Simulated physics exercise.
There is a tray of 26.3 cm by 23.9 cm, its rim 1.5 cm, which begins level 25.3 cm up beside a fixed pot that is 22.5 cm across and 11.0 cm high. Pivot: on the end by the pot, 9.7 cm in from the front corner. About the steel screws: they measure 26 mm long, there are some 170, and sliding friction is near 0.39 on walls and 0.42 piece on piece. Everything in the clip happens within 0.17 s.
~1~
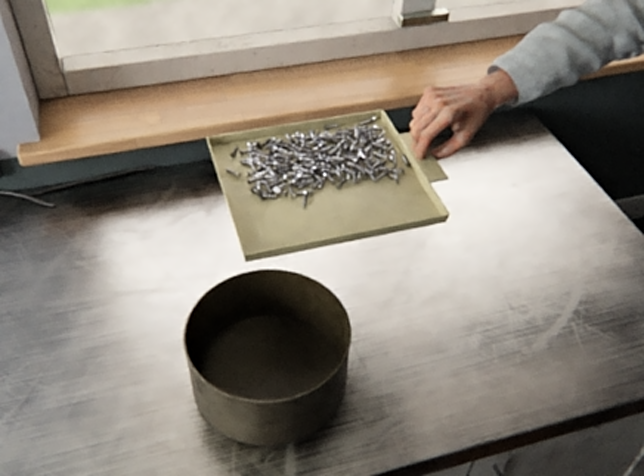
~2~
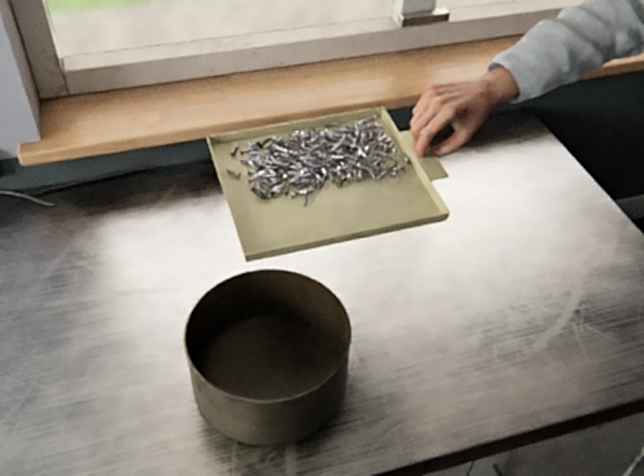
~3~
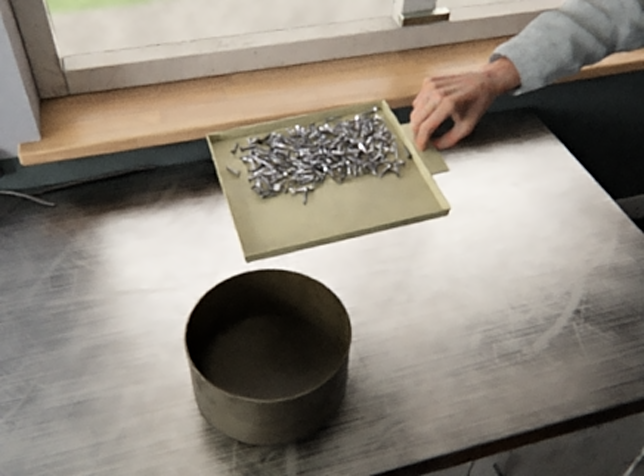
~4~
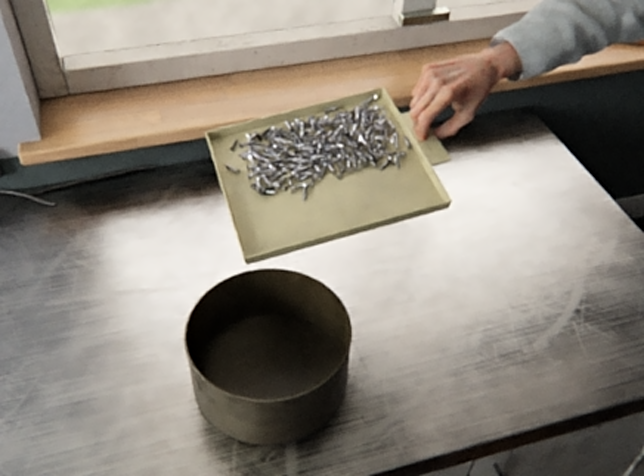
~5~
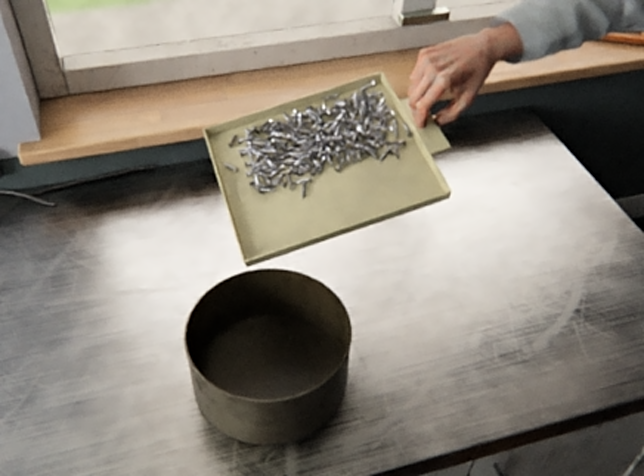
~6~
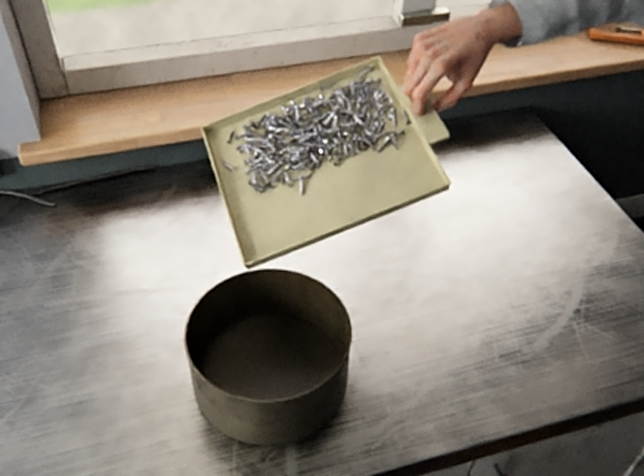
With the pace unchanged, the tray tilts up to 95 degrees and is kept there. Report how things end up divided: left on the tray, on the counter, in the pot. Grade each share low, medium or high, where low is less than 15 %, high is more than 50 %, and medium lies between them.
Shares - tray: Low, counter: Medium, pot: High.
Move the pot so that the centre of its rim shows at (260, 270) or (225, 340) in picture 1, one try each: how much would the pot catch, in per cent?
The shares would be near 15 and 95 per cent respectively.
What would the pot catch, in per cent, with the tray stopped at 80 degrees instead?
About 75 in a hundred would end up in the pot.
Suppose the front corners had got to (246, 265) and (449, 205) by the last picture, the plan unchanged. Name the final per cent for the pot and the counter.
Pot 100 % / counter 0 %.
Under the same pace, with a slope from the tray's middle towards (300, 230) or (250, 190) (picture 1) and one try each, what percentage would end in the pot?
Near 100 and 0 percent, in that order.
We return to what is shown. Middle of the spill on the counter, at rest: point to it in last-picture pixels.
I'd put it near (133, 383).
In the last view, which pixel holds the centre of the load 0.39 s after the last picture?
At that moment the load's centre is around (226, 232).
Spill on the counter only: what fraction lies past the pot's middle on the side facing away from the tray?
Around 100 in a hundred.
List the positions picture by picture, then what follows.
Tray tilt 0 degrees, front corners at (245, 253) and (447, 213); middle of the pieces at (325, 157); pot at (268, 330), in the first frame.
Tray tilt 1 degrees, front corners at (245, 253) and (448, 212); middle of the pieces at (326, 156), in the second frame.
Tray tilt 3 degrees, front corners at (245, 254) and (449, 207), lowest corner left front; middle of the pieces at (326, 152), in the third frame.
Tray tilt 8 degrees, front corners at (245, 257) and (449, 199), lowest corner left front; middle of the pieces at (325, 145), in the fourth frame.
Tray tilt 13 degrees, front corners at (245, 260) and (449, 191), lowest corner left front; middle of the pieces at (323, 137), in the fifth frame.
Tray tilt 19 degrees, front corners at (245, 263) and (448, 182), lowest corner left front; middle of the pieces at (321, 130); pot at (269, 329), in the sixth frame.
Then, 0.23 s after the last picture, tilt 58 degrees; the tray holds 100 %, the pot 0 %.
Then, 0.39 s after the last picture, tilt 83 degrees; the tray holds 75 %, the pot 0 %.
Then, 0.66 s after the last picture, tilt 95 degrees; the tray holds 0 %, the pot 70 %.
In the end, tray 0 %, counter 30 %, pot 70 %.
